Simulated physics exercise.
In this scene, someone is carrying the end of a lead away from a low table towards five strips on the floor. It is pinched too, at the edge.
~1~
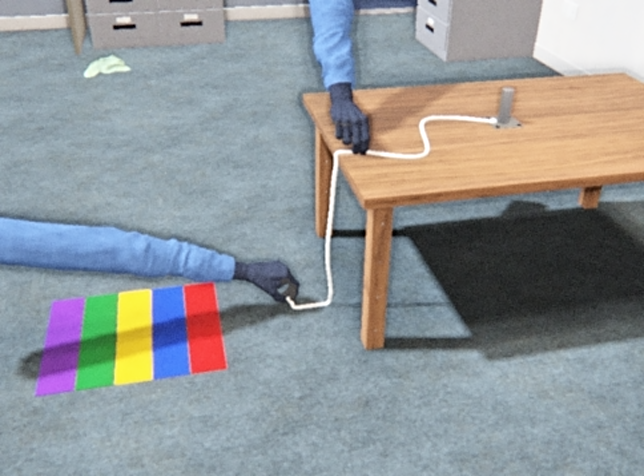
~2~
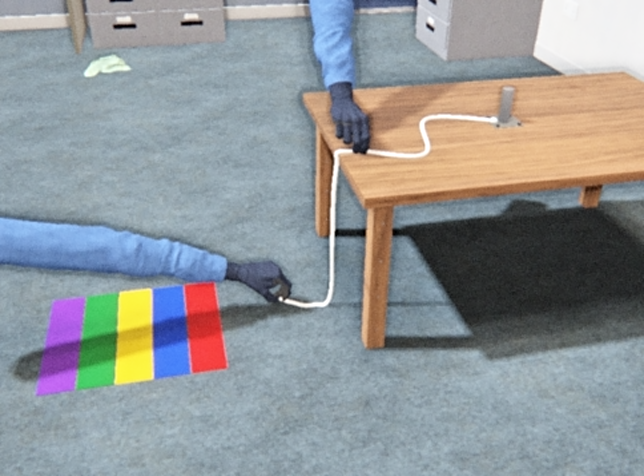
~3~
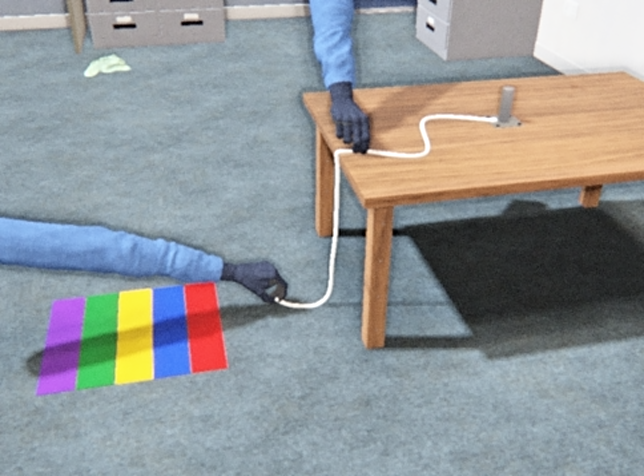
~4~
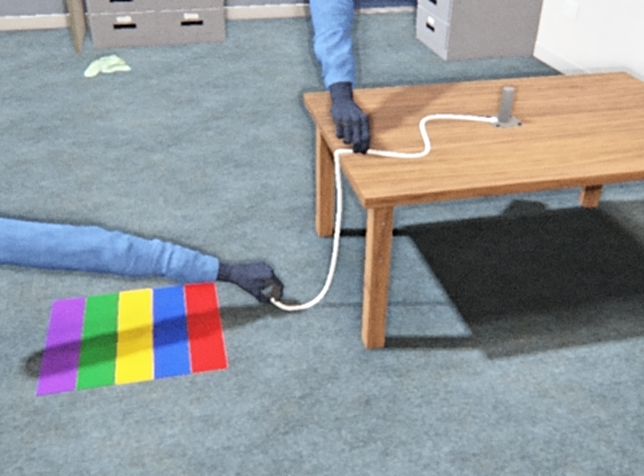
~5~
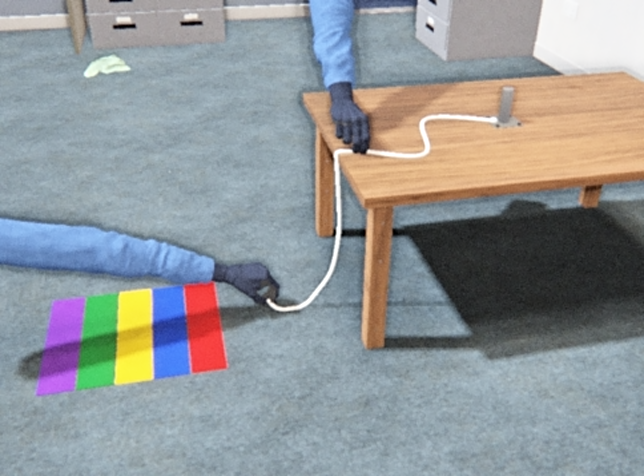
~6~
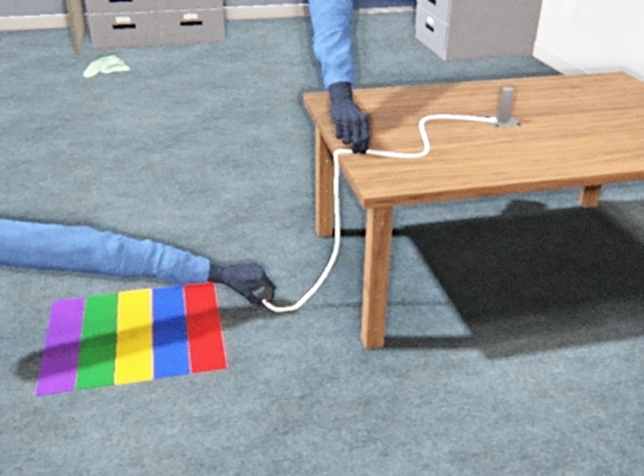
On grey-blue carpet, a gloved hand drawing a white cord slightly left towards coloured strips, another pinching it at a wooden table's edge.
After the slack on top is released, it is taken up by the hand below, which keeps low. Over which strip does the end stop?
Over the green strip.
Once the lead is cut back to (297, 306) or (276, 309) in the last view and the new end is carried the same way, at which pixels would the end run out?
First try near (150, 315), second near (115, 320).
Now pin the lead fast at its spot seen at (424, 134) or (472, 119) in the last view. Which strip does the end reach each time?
With the first choice you'd get yellow, with the second green.
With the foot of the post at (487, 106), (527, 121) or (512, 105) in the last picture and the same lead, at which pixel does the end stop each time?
Going by the last picture, roughly (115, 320), (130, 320) and (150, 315).
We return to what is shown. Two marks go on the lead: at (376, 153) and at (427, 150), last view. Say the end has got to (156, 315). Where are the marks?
First: (327, 179). Second: (364, 144).
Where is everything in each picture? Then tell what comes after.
End (288, 298); red (207, 353); blue (171, 358); yellow (134, 363); green (96, 369); purple (57, 374), in the first frame.
End (280, 299); lead through (462, 118) (423, 131) (405, 156) (337, 163) (333, 229) (331, 292), in the second frame.
End (276, 299), in the third frame.
End (273, 300); lead through (462, 118) (423, 131) (405, 156) (337, 163) (338, 229) (325, 291), in the fourth frame.
End (268, 300), in the fifth frame.
End (264, 301); lead through (461, 118) (422, 131) (404, 156) (337, 163) (338, 229) (315, 289), in the sixth frame.
A little later, end near (156, 315); over blue.
Next, end near (117, 319); over yellow.
When it is tight, end near (95, 322); over green. The end stops over the green strip.
